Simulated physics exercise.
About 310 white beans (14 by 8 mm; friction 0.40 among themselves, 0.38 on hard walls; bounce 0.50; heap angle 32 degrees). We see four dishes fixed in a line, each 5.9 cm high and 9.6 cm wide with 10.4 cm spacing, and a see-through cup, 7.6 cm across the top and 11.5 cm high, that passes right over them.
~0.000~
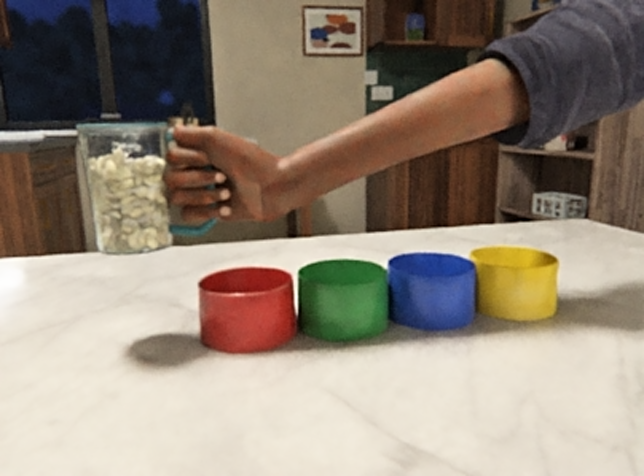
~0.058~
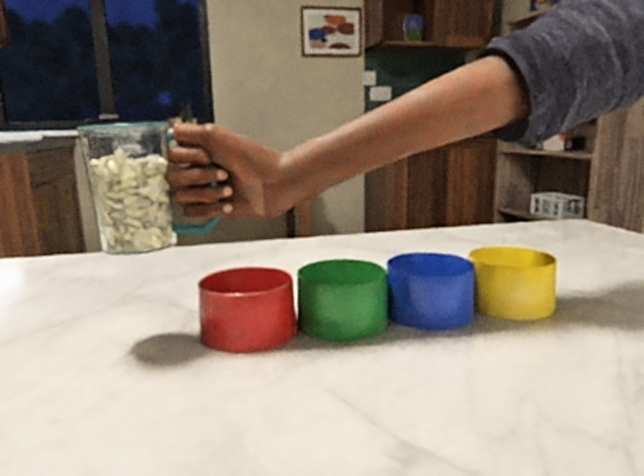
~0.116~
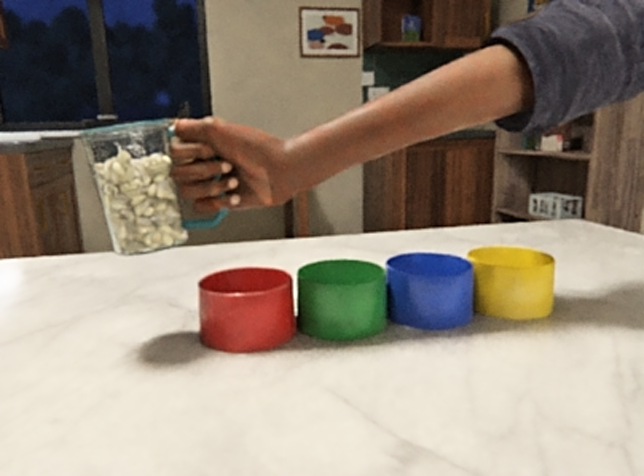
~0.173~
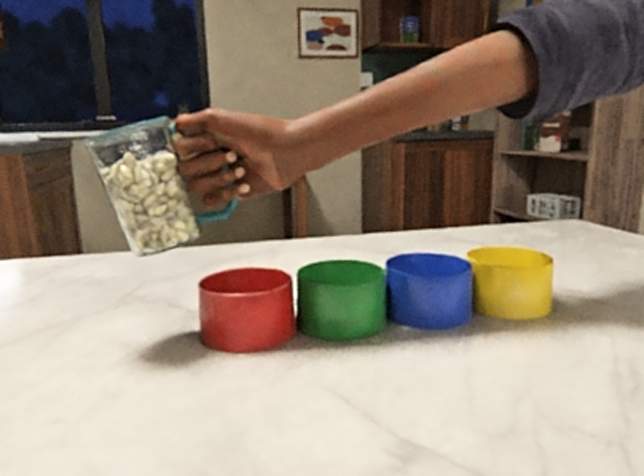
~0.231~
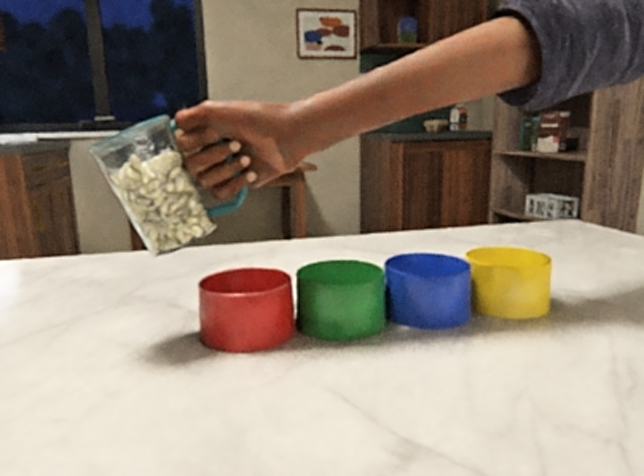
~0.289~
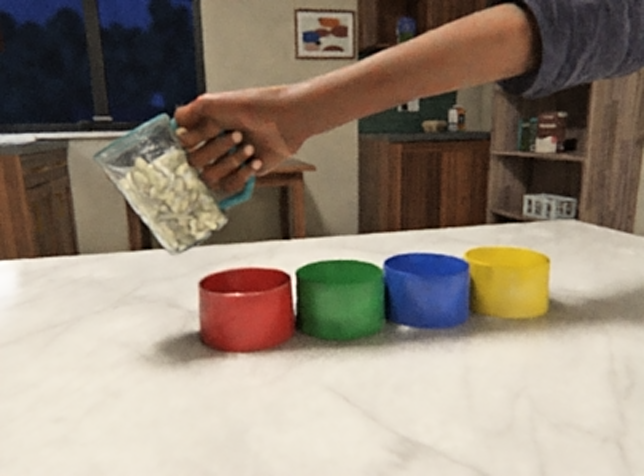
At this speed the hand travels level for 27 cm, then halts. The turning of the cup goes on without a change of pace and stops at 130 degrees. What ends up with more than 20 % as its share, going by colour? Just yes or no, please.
In short: Red dish yes, blue dish no, green dish no, yellow dish no, counter no.
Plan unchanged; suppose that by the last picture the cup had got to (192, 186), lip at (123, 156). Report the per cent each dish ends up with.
Kept per dish: Red = 0, blue = 0, green = 90, yellow = 0.
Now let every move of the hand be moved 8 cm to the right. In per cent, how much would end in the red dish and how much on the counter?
Then I'd expect red at 20 and the counter at 10.
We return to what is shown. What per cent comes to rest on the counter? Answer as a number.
Estimate: Around 5 %.
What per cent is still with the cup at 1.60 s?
Roughly 0 %.
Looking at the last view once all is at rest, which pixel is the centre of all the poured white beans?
Roughly (243, 307).
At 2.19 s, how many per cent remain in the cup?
Estimate: Around 0 % of the load.
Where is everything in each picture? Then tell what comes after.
In the first picture, cup at (130, 187), tilt 0 degrees, lip at (80, 126), moved 0.0 cm; middle of the pieces at (129, 205); red dish at (246, 280); green dish at (342, 271); blue dish at (431, 264); yellow dish at (513, 257).
In the second picture, cup at (133, 187), tilt 2 degrees, lip at (80, 128), moved 0.2 cm; middle of the pieces at (132, 205).
In the third picture, cup at (139, 188), tilt 7 degrees, lip at (82, 133), moved 0.8 cm; middle of the pieces at (141, 205).
In the fourth picture, cup at (148, 188), tilt 14 degrees, lip at (86, 141), moved 1.6 cm; middle of the pieces at (152, 205).
In the fifth picture, cup at (157, 188), tilt 22 degrees, lip at (90, 149), moved 2.4 cm; middle of the pieces at (163, 205).
In the sixth picture, cup at (166, 188), tilt 29 degrees, lip at (96, 157), moved 3.2 cm; middle of the pieces at (174, 203); red dish at (245, 280); green dish at (339, 271); blue dish at (426, 264); yellow dish at (506, 257). Its pace works out near 130 degrees a second; the hand travels 14 cm a second.
After 1.08 s, tilt 128 degrees; cup holds 60 %, red 35 %.
After 1.60 s, tilt 130 degrees; cup holds 0 %, red 95 %.
Then, at 2.19 s, tilt 130 degrees; cup holds 0 %, red 95 %.
In the end, at 2.5 s, red 95 %, blue 0 %, green 0 %, yellow 0 %, counter 5 %.
